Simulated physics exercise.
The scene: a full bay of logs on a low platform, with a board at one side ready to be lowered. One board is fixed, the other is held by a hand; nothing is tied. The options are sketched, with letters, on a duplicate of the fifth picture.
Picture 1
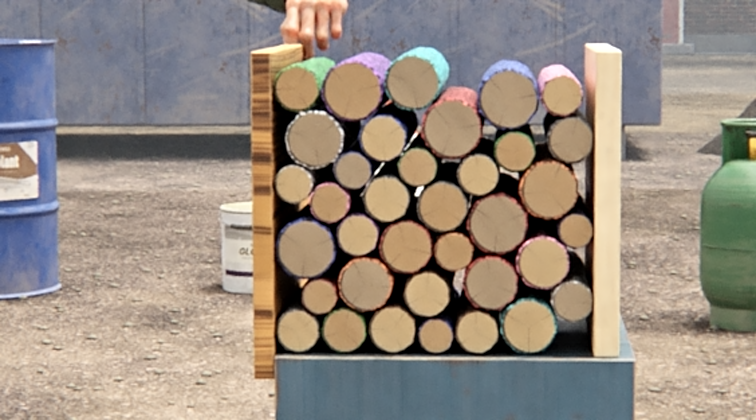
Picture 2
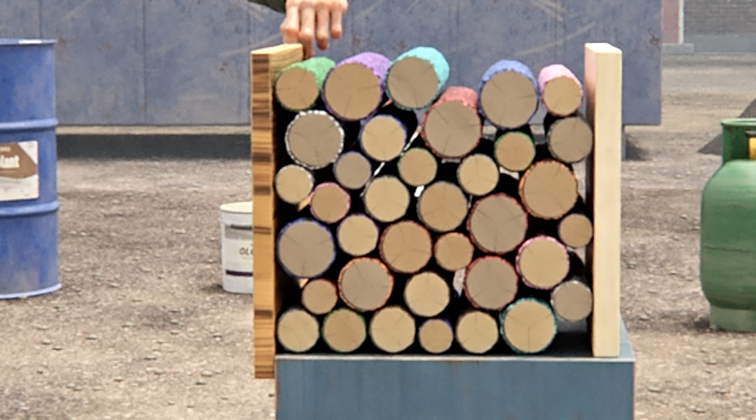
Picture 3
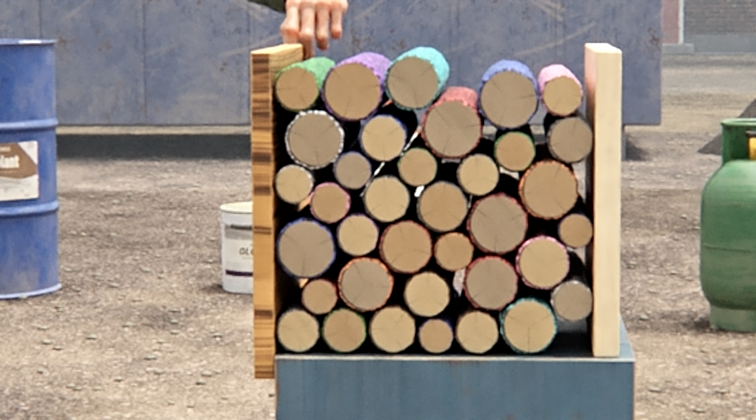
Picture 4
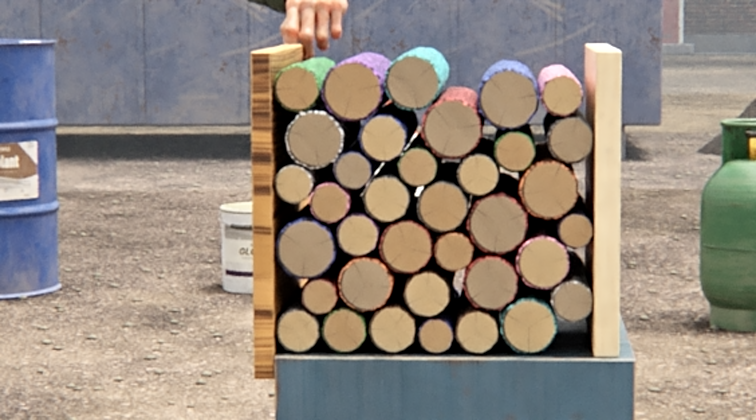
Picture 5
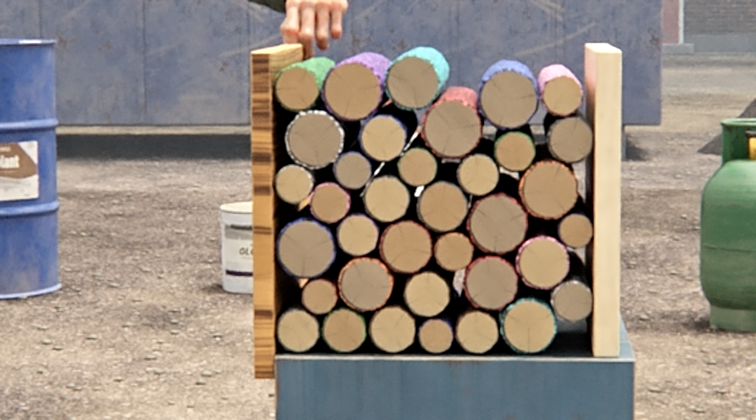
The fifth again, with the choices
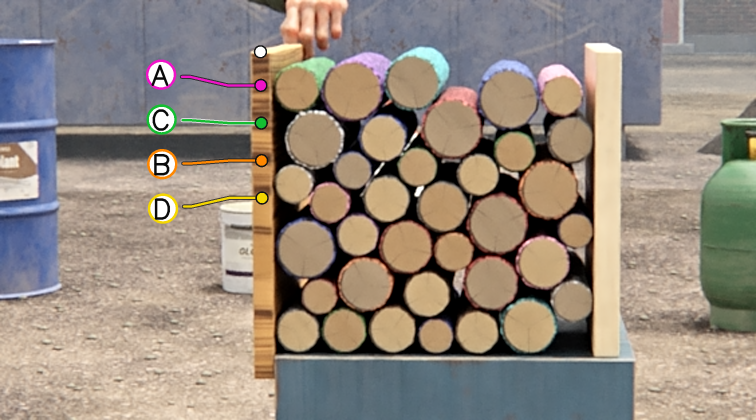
Nothing visibly moves, neither the stacked logs nor the hand resting atop the left board, as a still camera faces a gravelly outdoor yard straight on. The logs show pale round ends, with green, purple, teal, blue and pink bark along the top, between two upright wooden boards on a blue-grey platform. A blue drum and white bucket stand left, a green gas cylinder right, all motionless throughout.
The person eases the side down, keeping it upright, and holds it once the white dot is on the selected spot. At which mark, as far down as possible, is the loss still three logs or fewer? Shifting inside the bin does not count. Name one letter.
Mark D is as low as it can go.
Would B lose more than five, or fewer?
At B, fewer than five.
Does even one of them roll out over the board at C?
No, at C.
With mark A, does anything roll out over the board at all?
At A: No.
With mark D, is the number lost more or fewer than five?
It loses fewer than five.
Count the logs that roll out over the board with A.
It comes to none.
On the marked copy, A at (260, 86); B at (261, 161); C at (261, 123); D at (262, 198); the white dot at (260, 52).
Taking D. A third of the way, top of the board (273, 119).
Two thirds of the way, top of the board (273, 195).
When it is over, top of the board (273, 197), one out over the board.
As for the rest, A none out over the board; B one out over the board; C none out over the board.
